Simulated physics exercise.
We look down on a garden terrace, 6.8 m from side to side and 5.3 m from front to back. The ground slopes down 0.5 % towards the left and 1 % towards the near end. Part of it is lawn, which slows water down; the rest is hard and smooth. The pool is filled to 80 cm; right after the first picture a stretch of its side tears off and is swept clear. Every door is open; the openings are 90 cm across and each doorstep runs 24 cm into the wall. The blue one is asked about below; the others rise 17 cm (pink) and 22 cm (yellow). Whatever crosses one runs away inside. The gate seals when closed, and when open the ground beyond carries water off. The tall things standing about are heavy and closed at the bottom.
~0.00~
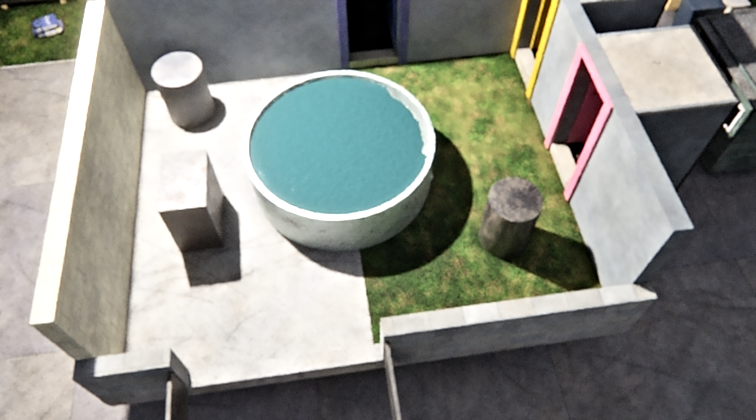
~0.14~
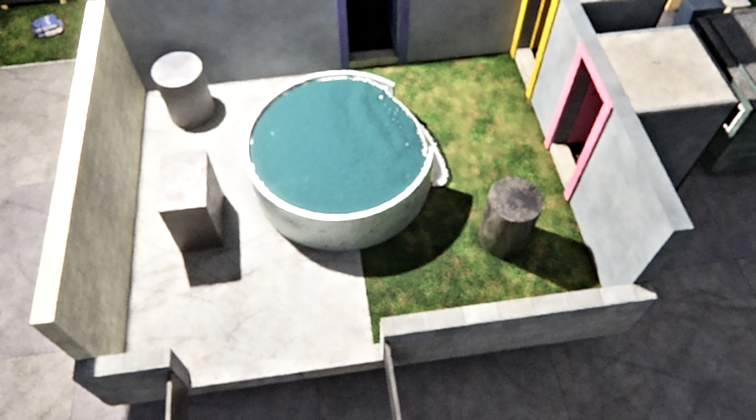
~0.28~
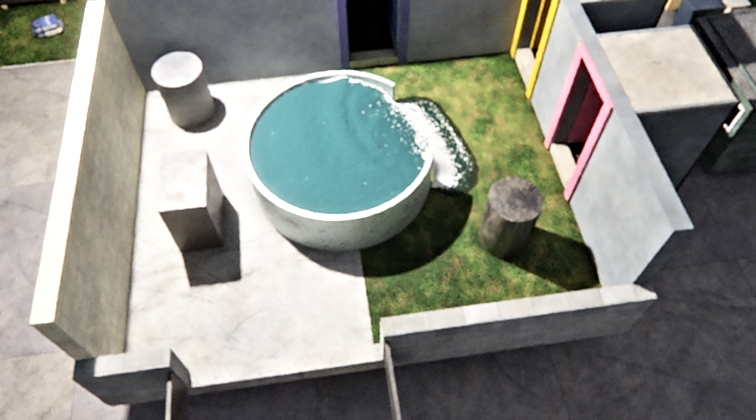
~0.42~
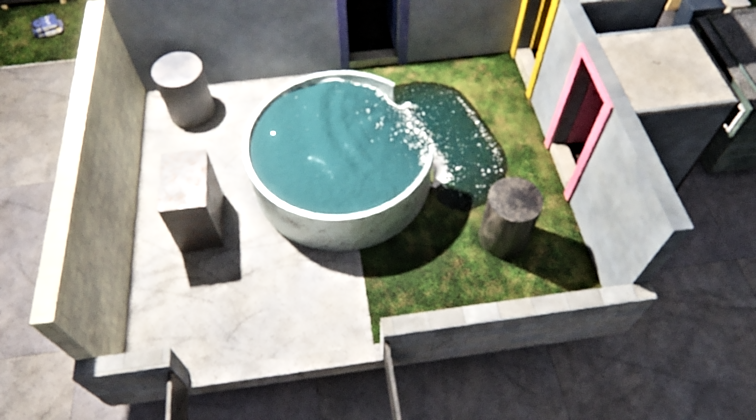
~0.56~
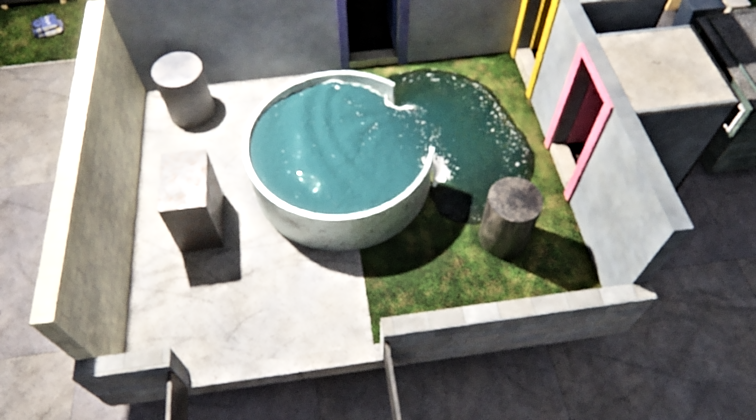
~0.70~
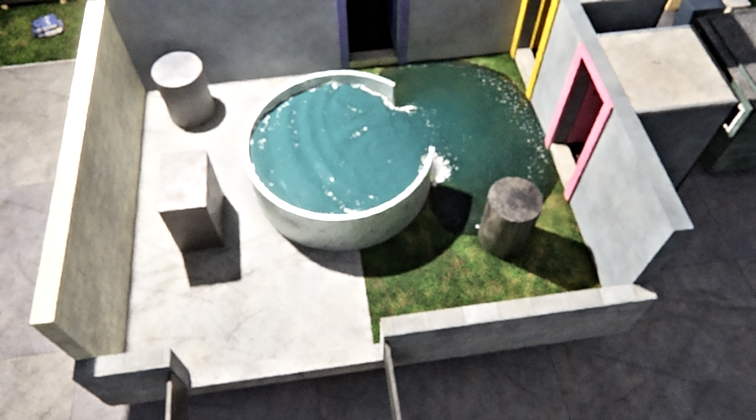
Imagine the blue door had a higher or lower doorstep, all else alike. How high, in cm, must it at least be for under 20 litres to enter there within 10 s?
It would have to be roughly 11.5 cm high.
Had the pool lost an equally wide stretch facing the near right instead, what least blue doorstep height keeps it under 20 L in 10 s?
About 13.5 cm.
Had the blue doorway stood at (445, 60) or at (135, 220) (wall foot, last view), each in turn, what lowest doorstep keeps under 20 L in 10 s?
About 27 and 8.0 cm.
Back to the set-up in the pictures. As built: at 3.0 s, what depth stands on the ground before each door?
In cm: Pink 28, yellow 35, blue 14.
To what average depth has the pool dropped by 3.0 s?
About 36 cm.
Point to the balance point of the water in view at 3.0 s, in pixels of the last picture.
At about (414, 155).
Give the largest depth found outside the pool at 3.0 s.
About 36 cm.
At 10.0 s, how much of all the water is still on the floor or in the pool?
Some 84 per cent remains.
After 1.4 s water covers 30 % of the floor, deepest (45 cm) near (534, 127); 3 cm at the blue door, 0 litres in over its 17 cm doorstep.
After 3.0 s water covers 45 % of the floor, deepest (36 cm) near (510, 61); 14 cm at the blue door, 0 litres in over its 17 cm doorstep.
After 10.0 s water covers 95 % of the floor, deepest (18 cm) near (136, 220); 10 cm at the blue door, 0 litres in over its 17 cm doorstep.
At the blue door as built, the water arrived by 1.0 s and peaked near 16 cm at 4.2 s.
With a doorstep of 9.5 cm, 44 litres would have come in within the 10 s; with 13 cm, 8 litres. So under 20 litres takes about 11.5 cm.
